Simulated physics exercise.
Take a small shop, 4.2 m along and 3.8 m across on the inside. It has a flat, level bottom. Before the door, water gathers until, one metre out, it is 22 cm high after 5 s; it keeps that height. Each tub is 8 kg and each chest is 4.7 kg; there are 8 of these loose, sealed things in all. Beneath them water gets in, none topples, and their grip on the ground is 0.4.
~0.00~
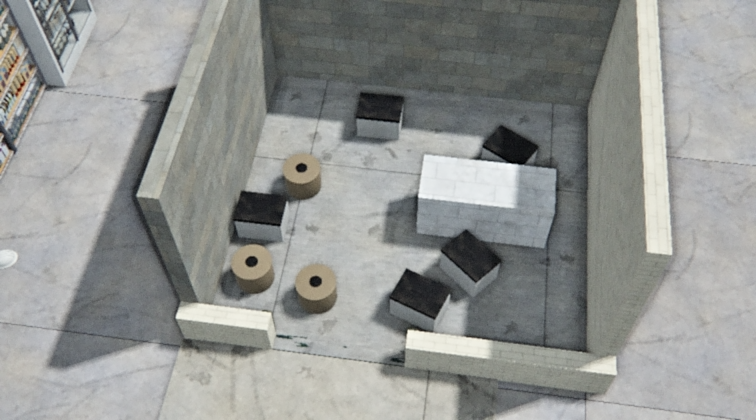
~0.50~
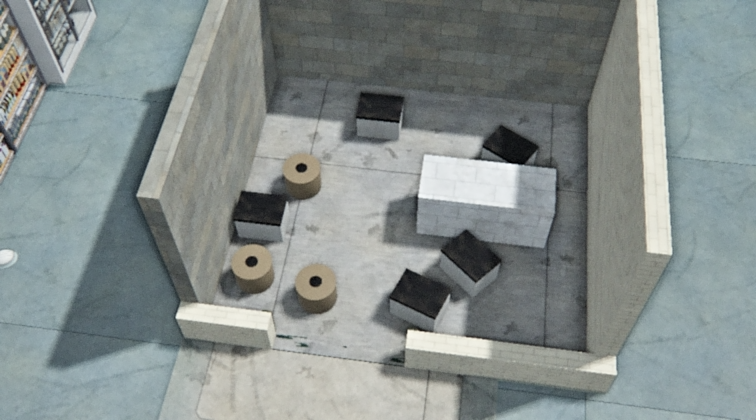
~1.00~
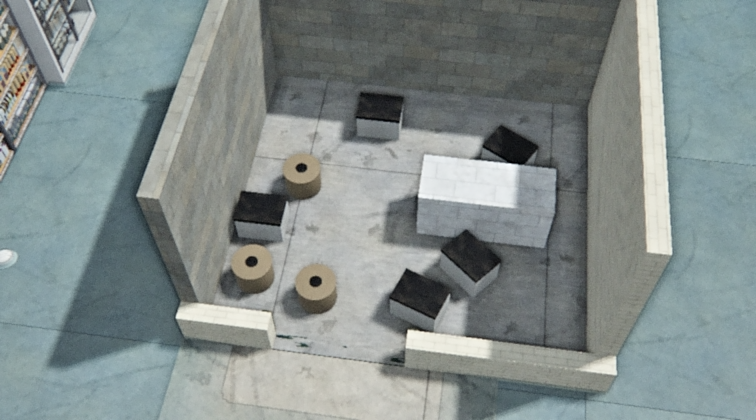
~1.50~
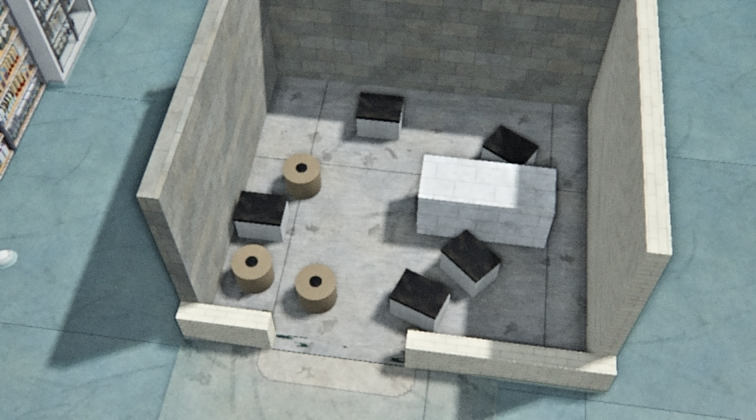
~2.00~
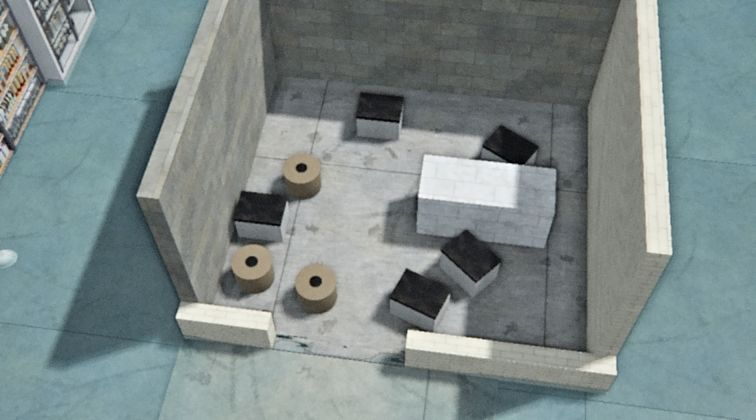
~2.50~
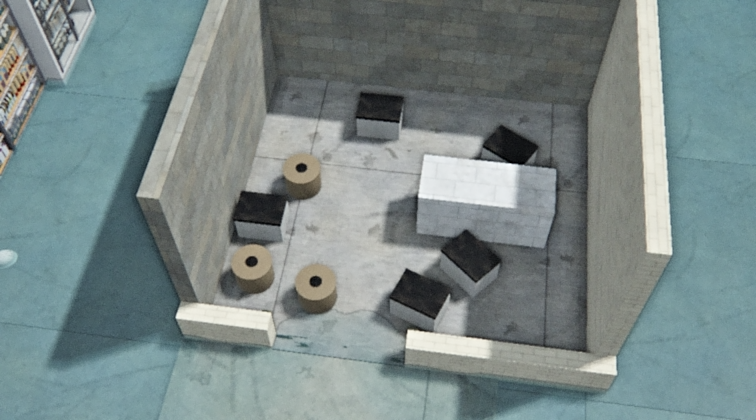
In this clip, bluish water covers the pale ground around a small roofless walled room, then spreads over the remaining dry patch before the doorway and reaches its threshold, while the tubs and dark-topped chests inside stay still.
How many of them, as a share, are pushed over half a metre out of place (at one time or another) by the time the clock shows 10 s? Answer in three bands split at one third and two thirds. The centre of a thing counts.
Two thirds or more.
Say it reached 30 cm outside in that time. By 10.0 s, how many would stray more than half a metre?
I count 7 of them in that case.
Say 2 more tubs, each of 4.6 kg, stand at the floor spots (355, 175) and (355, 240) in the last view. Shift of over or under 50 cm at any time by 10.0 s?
One by one: Above; above.
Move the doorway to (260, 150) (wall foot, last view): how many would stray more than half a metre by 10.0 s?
Result: 4.
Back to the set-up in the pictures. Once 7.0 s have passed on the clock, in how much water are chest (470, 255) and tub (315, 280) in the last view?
Depth approx. 4 cm / 6 cm.
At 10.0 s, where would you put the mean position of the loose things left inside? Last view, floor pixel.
Roughly at (391, 184).
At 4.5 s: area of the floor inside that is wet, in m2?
About 5.0 m2.
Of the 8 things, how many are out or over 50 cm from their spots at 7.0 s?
By that time the total stands at 6.
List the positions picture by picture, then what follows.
A tub at (302, 168), on the bottom; a chest at (421, 293), on the bottom; water covers 0.0 m2; 0 of 8 have shifted, in the first picture.
A tub at (302, 168) rests on the ground; a chest at (421, 293), on the bottom; 0.0 m2 under water; 0 of 8 have shifted, in the second picture.
A tub at (302, 168) rests on the ground; a chest at (421, 293), on the bottom; 0.0 m2 under water; 0 of 8 have shifted, in the third picture.
A tub at (302, 168), on the bottom; a chest at (421, 293), on the bottom; 0.0 m2 under water; 0 of 8 have shifted, in the fourth picture.
A tub at (302, 168), on the bottom; a chest at (421, 293) rests on the ground; 0.0 m2 under water; 0 of 8 have shifted, in the fifth picture.
A tub at (302, 168), on the bottom; a chest at (421, 293) rests on the ground; water covers 0.4 m2; 0 of 8 have shifted, in the sixth picture.
After 3.5 s 0 of 8 are over 50 cm from their spots; 0 afloat.
After 4.5 s 1 of 8 are over 50 cm from their spots; 0 afloat.
After 7.0 s 6 of 8 are over 50 cm from their spots; 4 afloat.
After 10.0 s 5 of 8 are over 50 cm from their spots, and 6 have been at some point; 8 afloat.
